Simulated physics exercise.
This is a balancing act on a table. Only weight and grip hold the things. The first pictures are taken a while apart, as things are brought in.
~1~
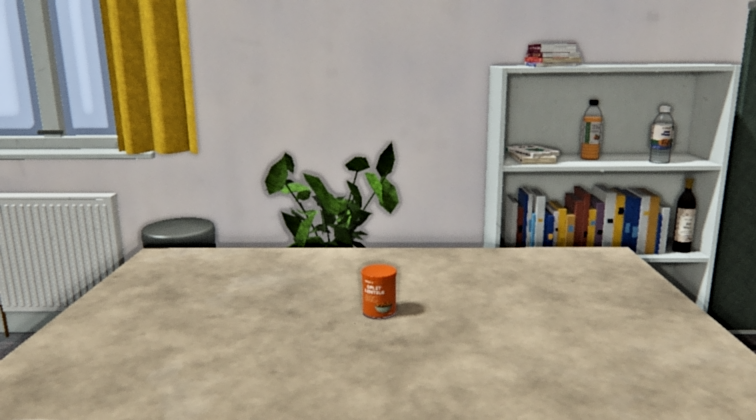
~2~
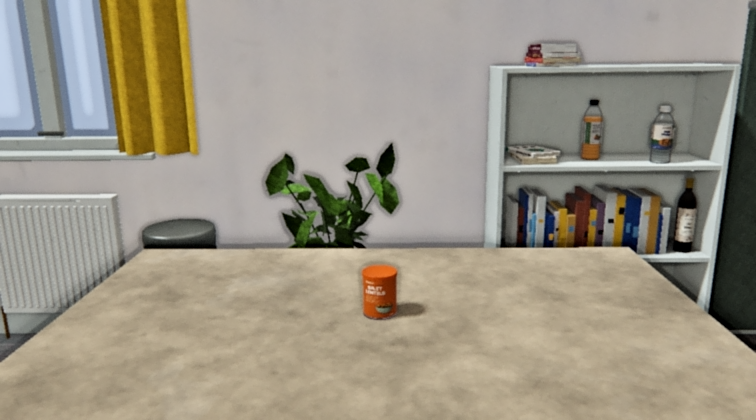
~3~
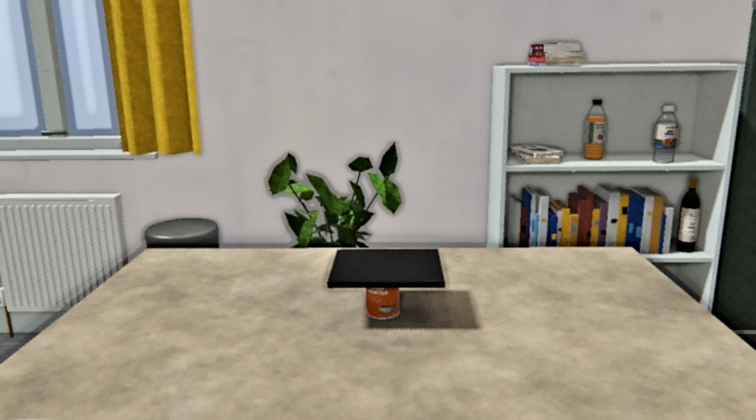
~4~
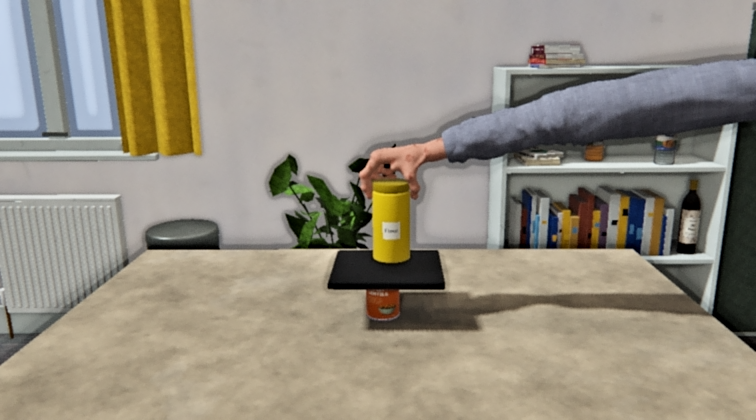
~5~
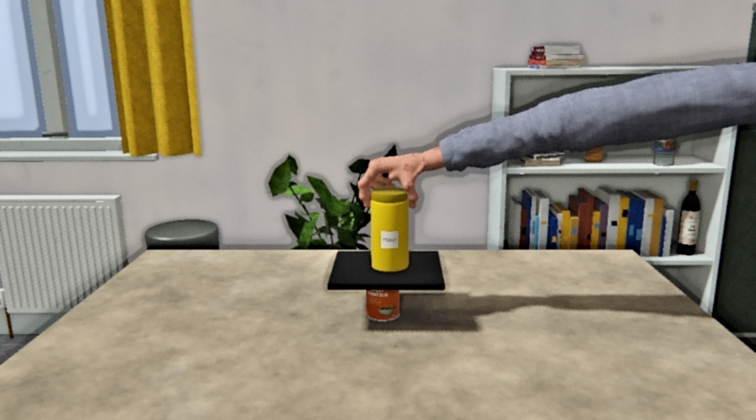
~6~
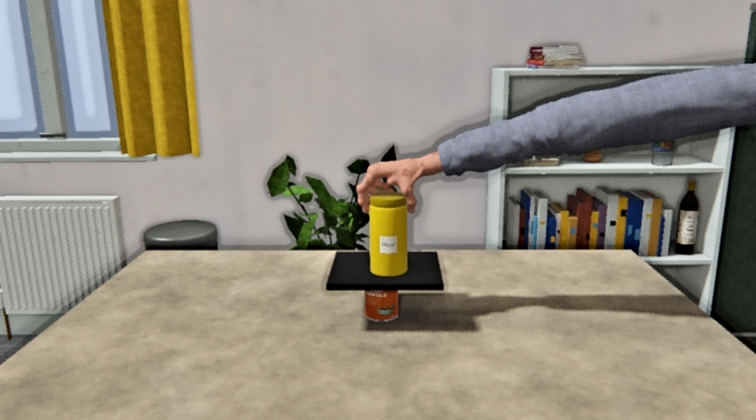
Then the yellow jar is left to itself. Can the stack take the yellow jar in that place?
The stack keeps its balance.
Then, 0.50 s past the last view, nothing moves.
Then, 1.30 s past the last view, yellow jar resting near (389, 234).
Finally, all 3 still in place. Final places as the last picture's camera would see them, yellow jar near (389, 234). The stack holds.
